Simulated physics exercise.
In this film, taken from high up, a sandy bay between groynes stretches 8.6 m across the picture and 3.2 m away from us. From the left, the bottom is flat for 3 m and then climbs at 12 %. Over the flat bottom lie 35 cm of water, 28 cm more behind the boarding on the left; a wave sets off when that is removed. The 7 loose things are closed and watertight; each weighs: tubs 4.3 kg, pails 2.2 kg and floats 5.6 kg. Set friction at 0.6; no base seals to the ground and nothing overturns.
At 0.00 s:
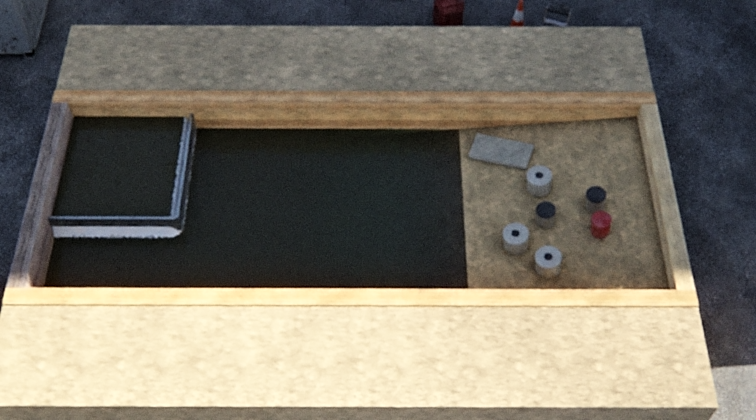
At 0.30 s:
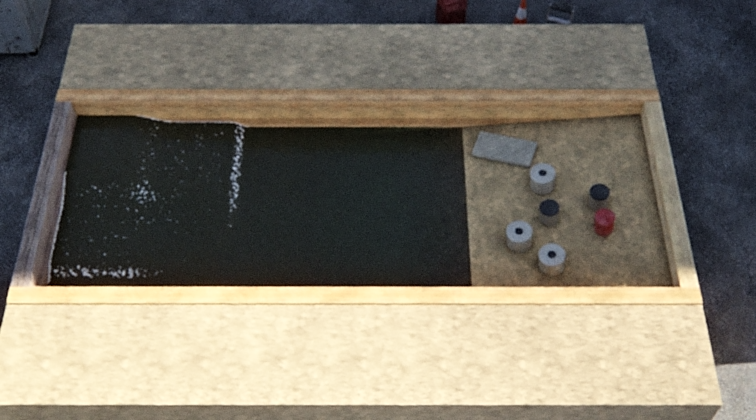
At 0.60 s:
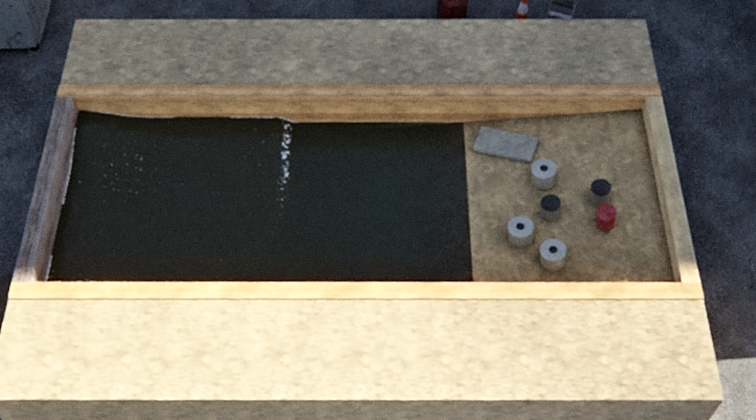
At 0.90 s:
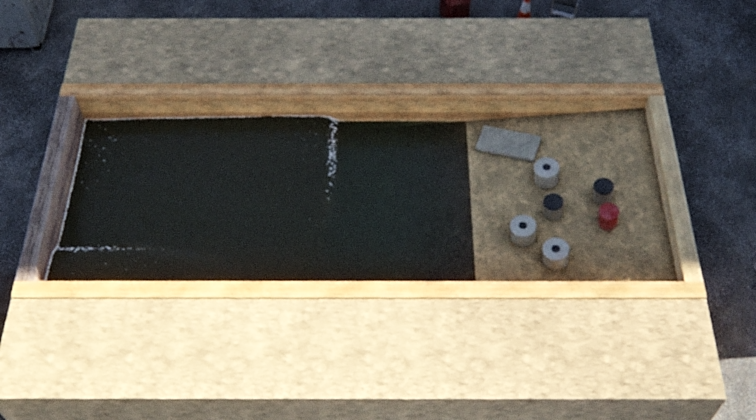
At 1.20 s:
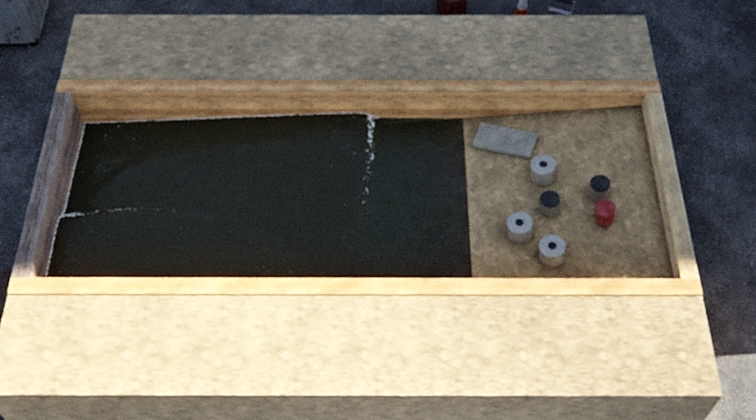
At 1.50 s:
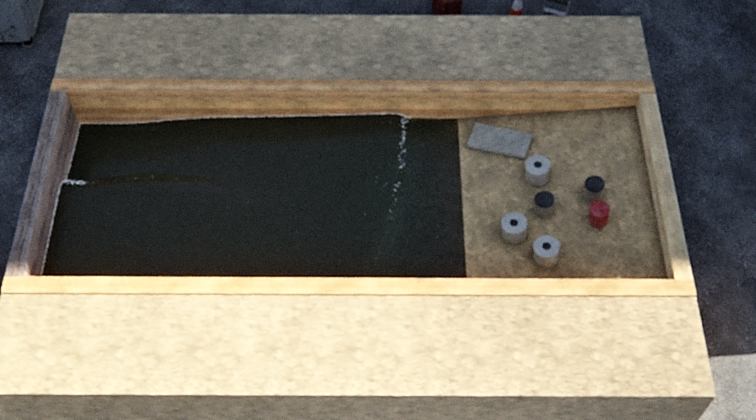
A sandy bay between pale groynes, seen from high up, has dark, flat water over its left part and bare sand on the right. On the sand sit a grey slab, three pale grey cylinders, two dark floats and a red pail. The raised block of water at the left collapses, and thin white foam lines spread across the surface, one moving rightward, while the objects stay put and the view shifts slightly.
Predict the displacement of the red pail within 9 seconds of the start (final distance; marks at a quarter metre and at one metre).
Looks like the red pail will stay where it is.
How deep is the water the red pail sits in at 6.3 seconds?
Roughly 2 cm at that moment.
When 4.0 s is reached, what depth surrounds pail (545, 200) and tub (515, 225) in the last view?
Depth approx. 4 cm / 6 cm.
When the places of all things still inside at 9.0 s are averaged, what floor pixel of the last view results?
Roughly at (516, 198).
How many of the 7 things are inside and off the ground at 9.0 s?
The number is 2.
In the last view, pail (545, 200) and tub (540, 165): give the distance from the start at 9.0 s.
The first is 30 cm from its start, the second 200 cm.
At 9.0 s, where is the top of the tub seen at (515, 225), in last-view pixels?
By that time it sits near (541, 212).
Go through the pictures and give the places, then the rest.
The red pail at (604, 219), on the bottom; water covers 18.6 m2; 0 of 7 have shifted, in the first picture.
The red pail at (608, 217), on the bottom; 18.6 m2 under water; 0 of 7 have shifted, in the second picture.
The red pail at (609, 212) rests on the ground; 18.6 m2 under water; 0 of 7 have shifted, in the third picture.
The red pail at (612, 211) rests on the ground; water covers 18.6 m2; 0 of 7 have shifted, in the fourth picture.
The red pail at (608, 208) rests on the ground; water covers 18.6 m2; 0 of 7 have shifted, in the fifth picture.
The red pail at (603, 209) rests on the ground; 18.6 m2 under water; 0 of 7 have shifted, in the sixth picture.
After 2.1 s the red pail is near (603, 209), 0.0 m from its start, aground; 0 afloat.
After 4.0 s the red pail is near (603, 209), 0.0 m from its start, aground; 2 afloat.
After 6.3 s the red pail is near (601, 208), 0.0 m from its start, aground; 1 afloat.
After 9.0 s the red pail is near (601, 208), 0.0 m from its start, aground; 2 afloat.
